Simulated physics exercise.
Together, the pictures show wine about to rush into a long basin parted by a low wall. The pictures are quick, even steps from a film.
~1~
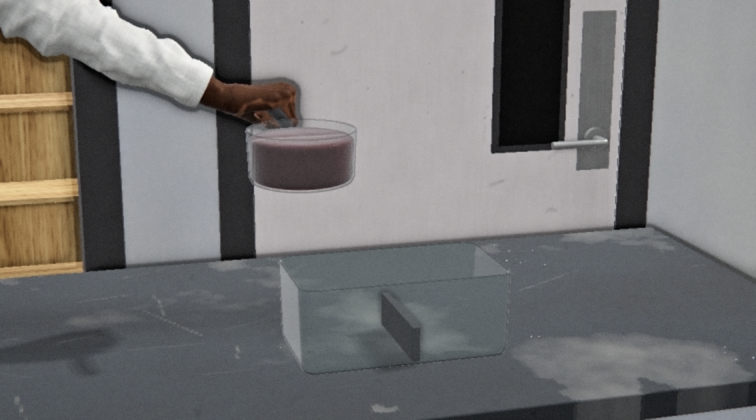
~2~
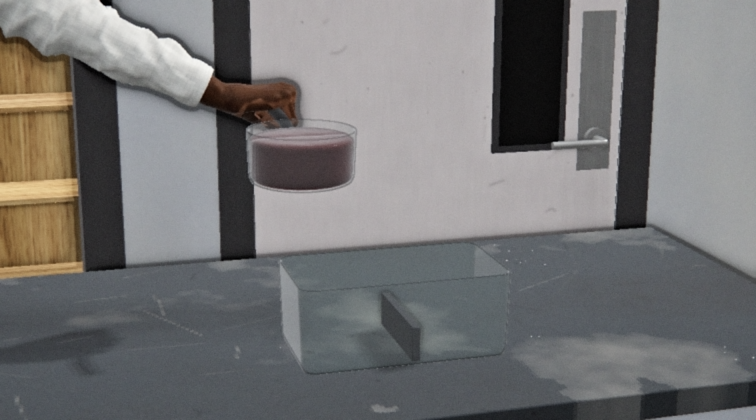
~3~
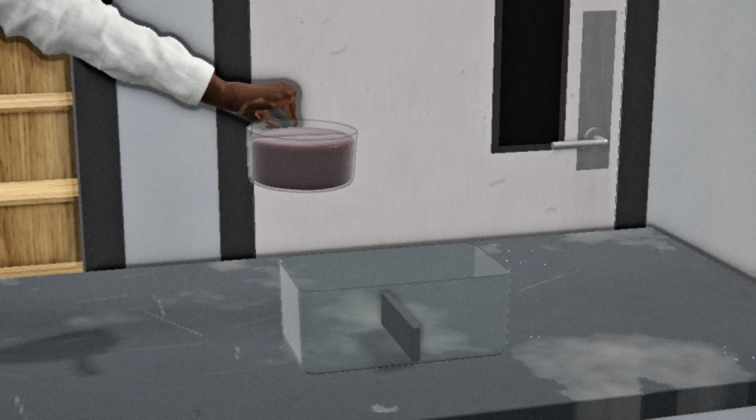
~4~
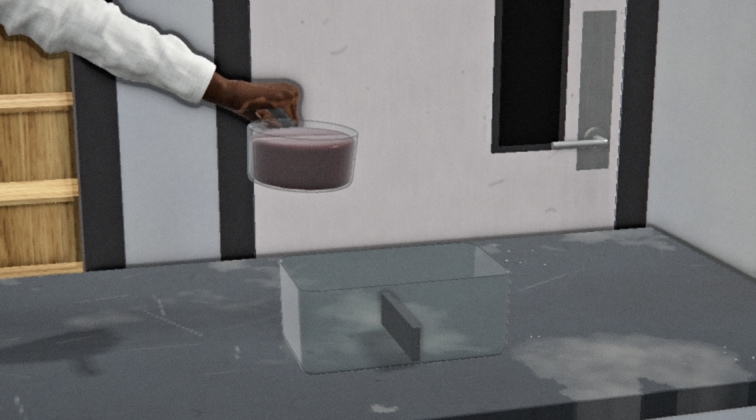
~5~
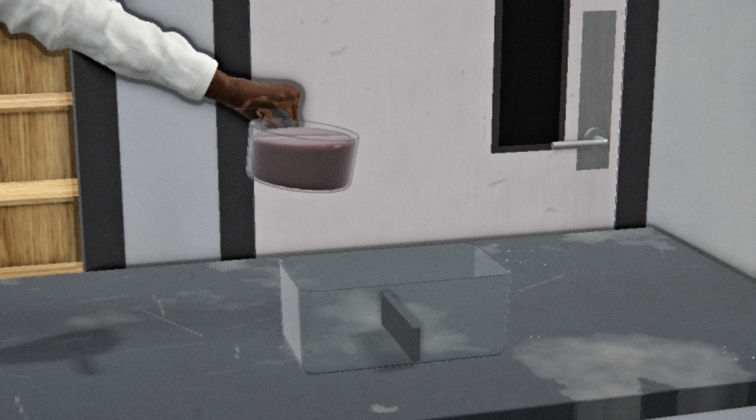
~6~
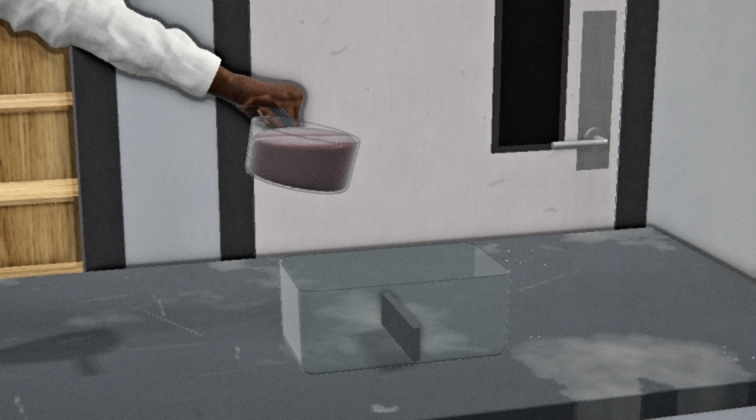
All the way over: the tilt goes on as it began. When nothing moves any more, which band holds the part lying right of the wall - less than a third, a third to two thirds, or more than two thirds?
It falls in the band a third to two thirds.
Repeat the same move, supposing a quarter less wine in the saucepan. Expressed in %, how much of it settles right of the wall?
Estimated share: Close to 45 per cent.
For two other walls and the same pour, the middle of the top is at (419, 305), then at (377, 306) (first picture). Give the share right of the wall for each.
In order, near 25 and 85 in a hundred.
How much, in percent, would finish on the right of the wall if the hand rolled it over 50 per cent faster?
Result: Roughly 50 %.
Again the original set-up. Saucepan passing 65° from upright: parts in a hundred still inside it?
Near 55 per cent.
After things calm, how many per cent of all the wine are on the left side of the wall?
Close to 40 percent.
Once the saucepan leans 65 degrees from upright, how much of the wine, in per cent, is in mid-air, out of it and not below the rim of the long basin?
It's close to 35 percent.
A moment on, the saucepan is tipped part way and 55 per cent is still to pour, 2 is left of the wall and 6 right of it.
Next, the saucepan is tipped on its side and 13 per cent is still to pour, 16 is left of the wall and 57 right of it.
Then the saucepan is tipped on its side and 3 per cent is still to pour, 34 is left of the wall and 59 right of it.
Later the saucepan is tipped on its side and 1 per cent is still to pour, 38 is left of the wall and 60 right of it.
At rest 39 per cent lies left of the wall, 60 right of it and 1 outside.
